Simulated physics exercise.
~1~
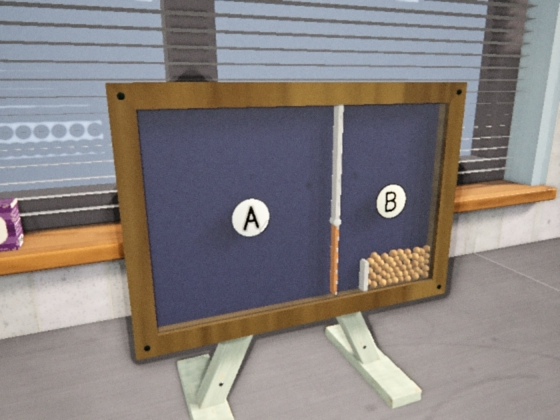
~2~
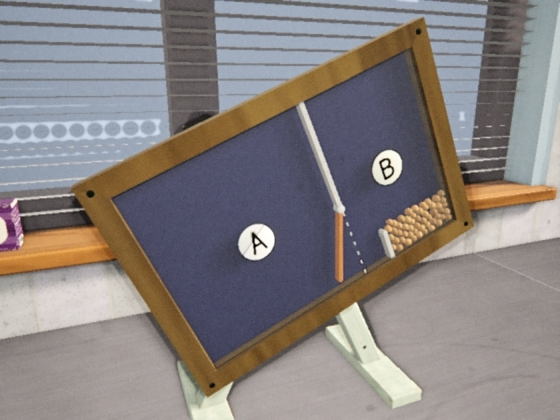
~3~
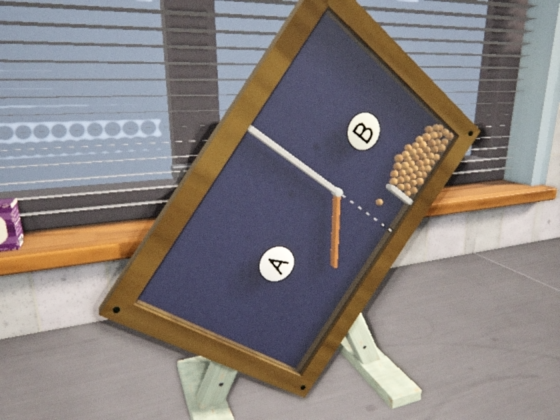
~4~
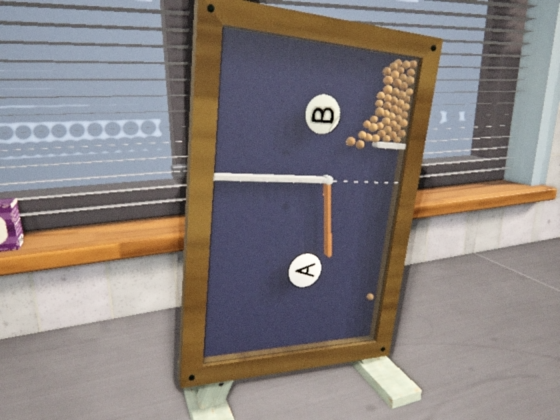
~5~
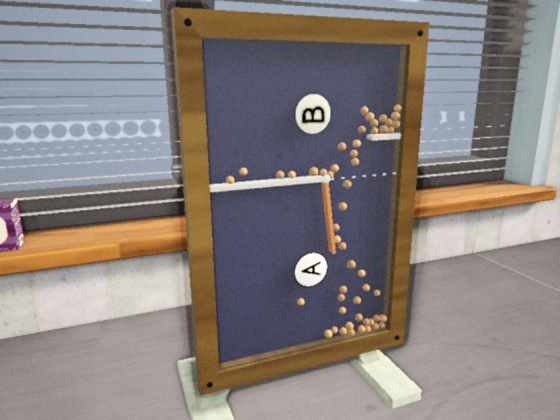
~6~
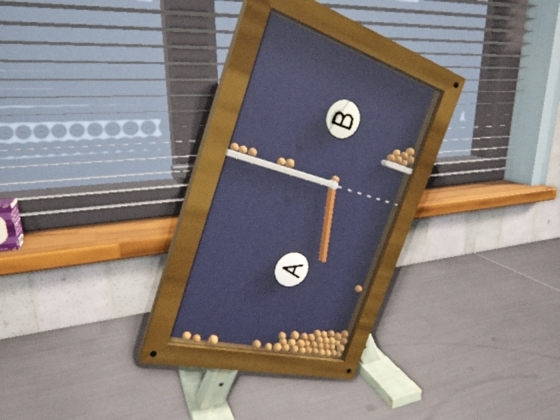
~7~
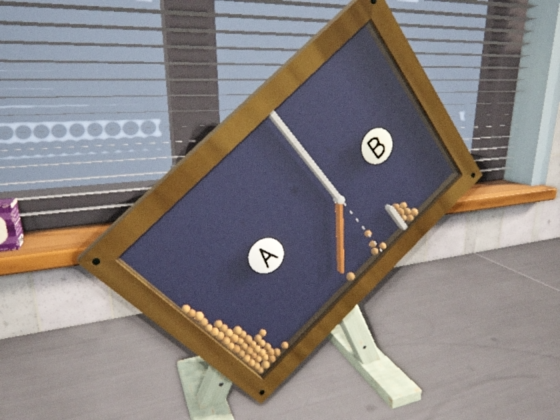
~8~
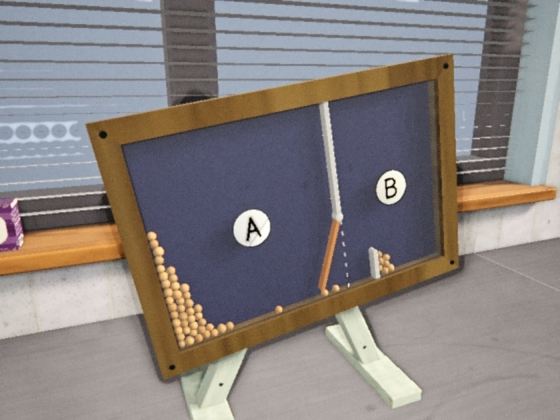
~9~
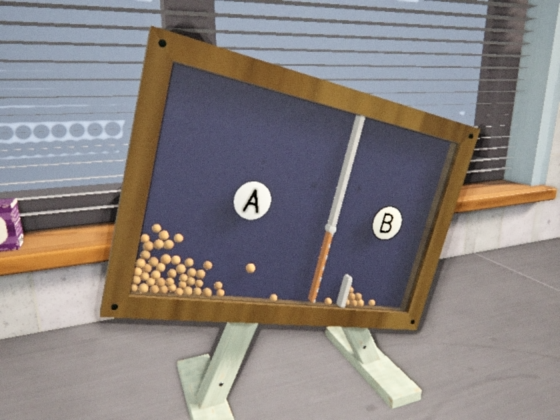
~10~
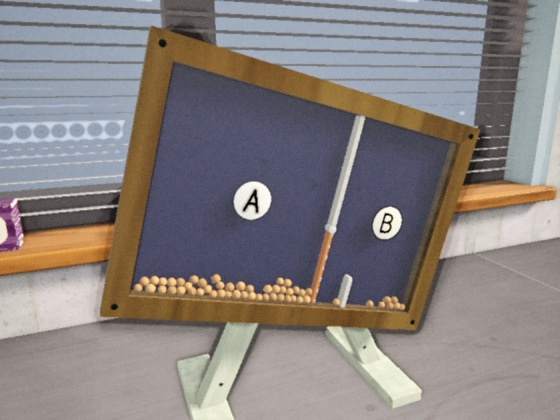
A framed case turns anticlockwise, then back clockwise past level, leaving most beads beside A.
